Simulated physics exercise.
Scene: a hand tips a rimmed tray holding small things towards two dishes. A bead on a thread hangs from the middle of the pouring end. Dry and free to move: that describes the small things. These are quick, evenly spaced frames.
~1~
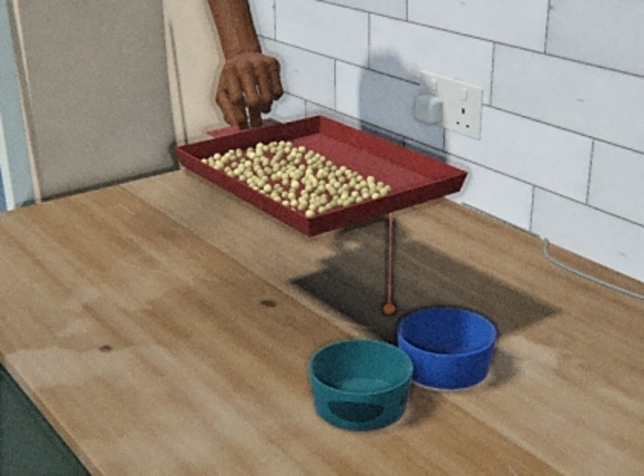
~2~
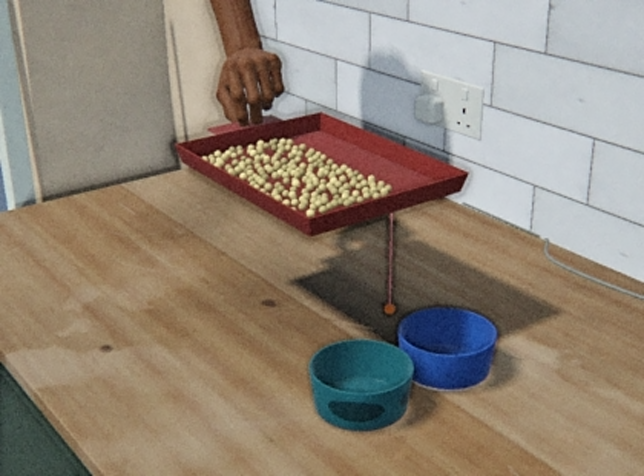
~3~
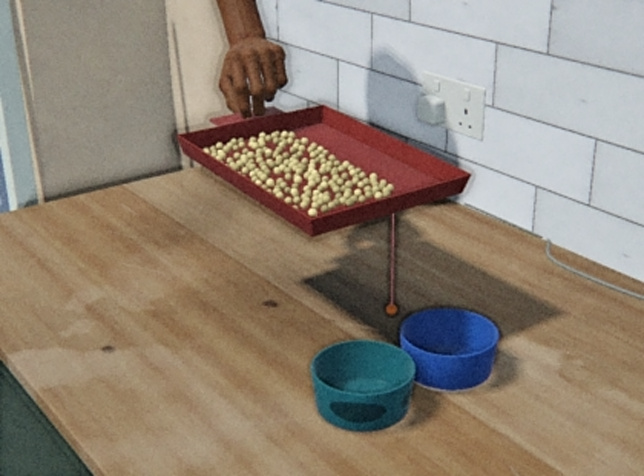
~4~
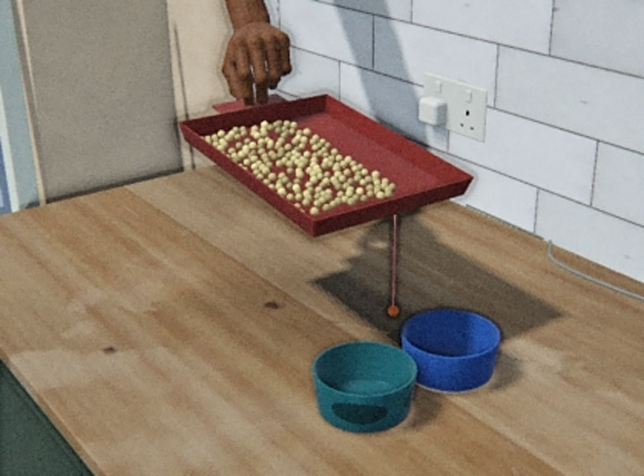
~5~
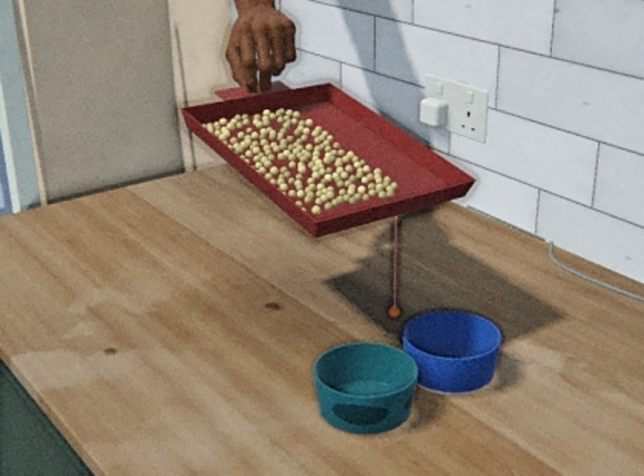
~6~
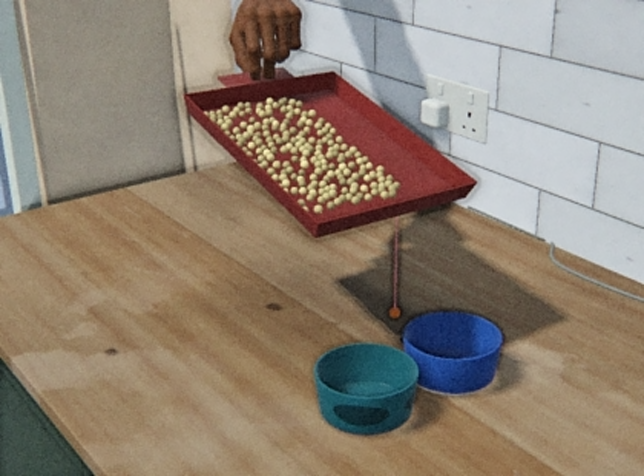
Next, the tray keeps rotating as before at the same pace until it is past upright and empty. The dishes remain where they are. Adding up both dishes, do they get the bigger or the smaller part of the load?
The greater share is going to end up in the dishes.
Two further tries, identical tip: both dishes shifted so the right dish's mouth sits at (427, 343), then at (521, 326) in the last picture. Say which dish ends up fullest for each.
First try, the dish to the right; second try, the dish to the left.
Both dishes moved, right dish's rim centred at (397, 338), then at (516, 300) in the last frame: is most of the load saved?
Earlier try a minority share, later try a majority share.
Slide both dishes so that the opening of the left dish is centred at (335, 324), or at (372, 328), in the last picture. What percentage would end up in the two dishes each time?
Trial 1: 0 percent; trial 2: 10 percent.
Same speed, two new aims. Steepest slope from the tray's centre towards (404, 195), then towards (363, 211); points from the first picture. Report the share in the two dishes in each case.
In turn, 40 percent and then 90 percent.
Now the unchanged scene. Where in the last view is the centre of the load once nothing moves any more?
About pixel (457, 372).
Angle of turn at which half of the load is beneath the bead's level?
I'd say close to 105 degrees.
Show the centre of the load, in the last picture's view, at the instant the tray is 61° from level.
Check around (387, 198) in the last picture.
Shortly afterwards, tray tipped steeply; all but a few on the tray; only a few outside both; only a few in the air.
Next, tray tipped past a quarter turn; near half on the tray; only a few in the left dish; a little in the right dish; only a few outside both; near a third in the air.
Some moments later, tray tipped past a quarter turn; near a quarter in the left dish; near half in the right dish; near a quarter outside both.
In the end, tray tipped past a quarter turn; near a quarter in the left dish; near half in the right dish; near a quarter outside both.
